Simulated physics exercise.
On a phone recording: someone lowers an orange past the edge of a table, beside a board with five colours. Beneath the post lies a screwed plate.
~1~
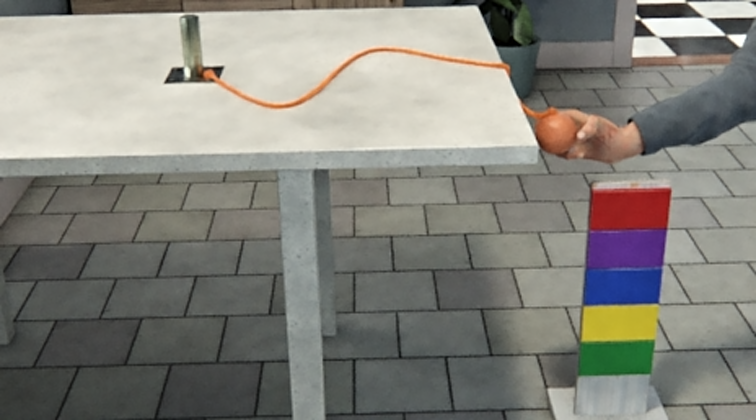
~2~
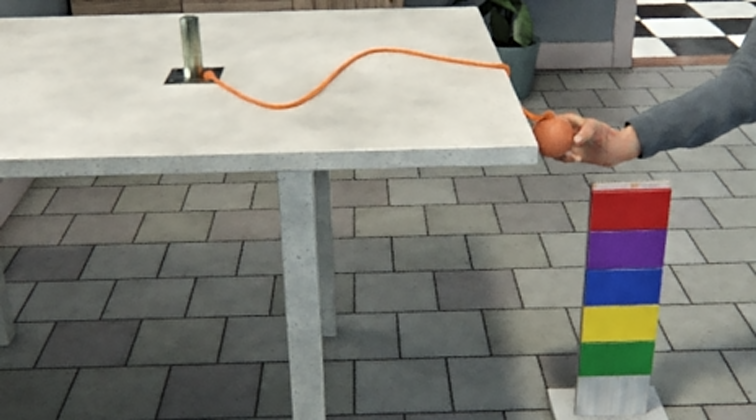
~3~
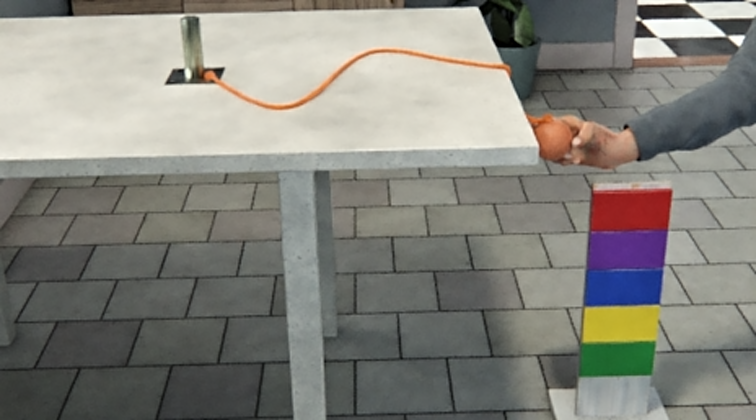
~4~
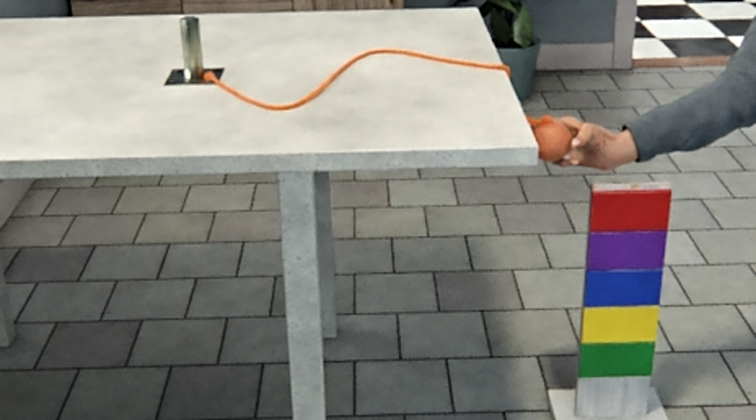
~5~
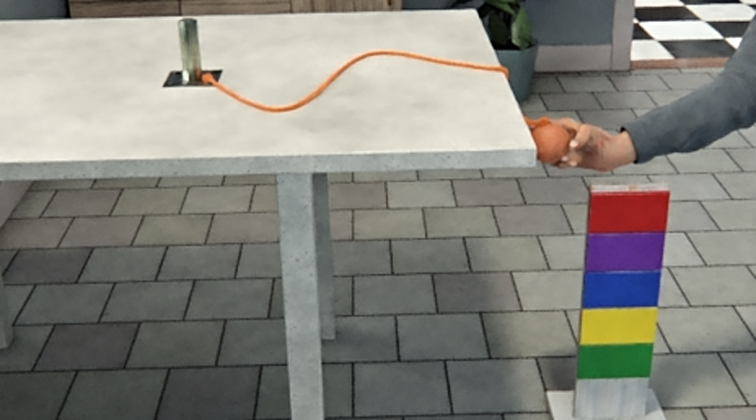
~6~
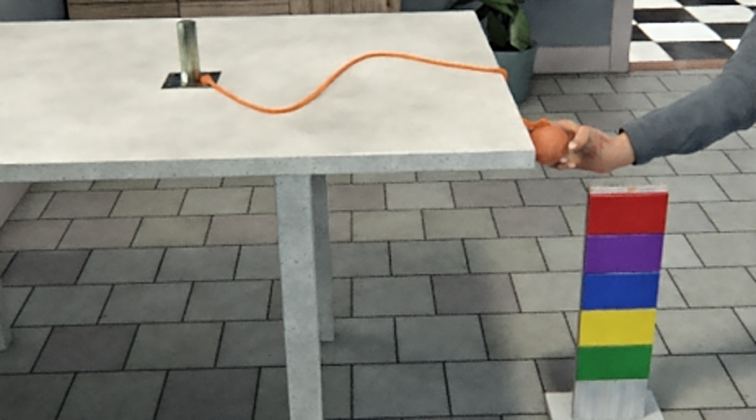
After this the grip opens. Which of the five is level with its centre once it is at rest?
Yellow.
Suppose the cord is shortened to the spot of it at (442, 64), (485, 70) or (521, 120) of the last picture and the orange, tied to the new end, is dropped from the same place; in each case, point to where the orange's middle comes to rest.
Case by case: (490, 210), (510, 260) and (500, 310).
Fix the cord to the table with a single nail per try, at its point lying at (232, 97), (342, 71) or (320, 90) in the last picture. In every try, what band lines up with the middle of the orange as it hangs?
Each in turn comes out as blue, red, purple.
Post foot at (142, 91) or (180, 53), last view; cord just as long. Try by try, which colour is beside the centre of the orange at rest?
For the first try, blue; for the second, blue.
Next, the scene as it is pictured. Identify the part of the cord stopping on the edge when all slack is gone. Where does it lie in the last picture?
It's the piece you see at (351, 64).
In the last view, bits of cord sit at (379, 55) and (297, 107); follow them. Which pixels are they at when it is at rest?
First: (506, 126). Second: (361, 79).
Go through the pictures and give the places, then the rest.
In the first picture, orange (556, 133); red (631, 211); purple (627, 250); blue (624, 287); yellow (620, 324); green (617, 359).
In the second picture, orange (553, 137); cord through (228, 88) (300, 102) (338, 72) (396, 51) (476, 64).
In the third picture, orange (551, 140).
In the fourth picture, orange (551, 141); cord through (228, 89) (300, 104) (338, 73) (396, 52) (476, 65).
In the fifth picture, orange (549, 142).
In the sixth picture, orange (548, 144); cord through (225, 93) (297, 107) (335, 76) (393, 55) (473, 69).
Soon after, orange near (458, 338); level with yellow.
After that, orange near (520, 327); level with yellow.
In the end, orange near (494, 339); level with yellow. At yellow.
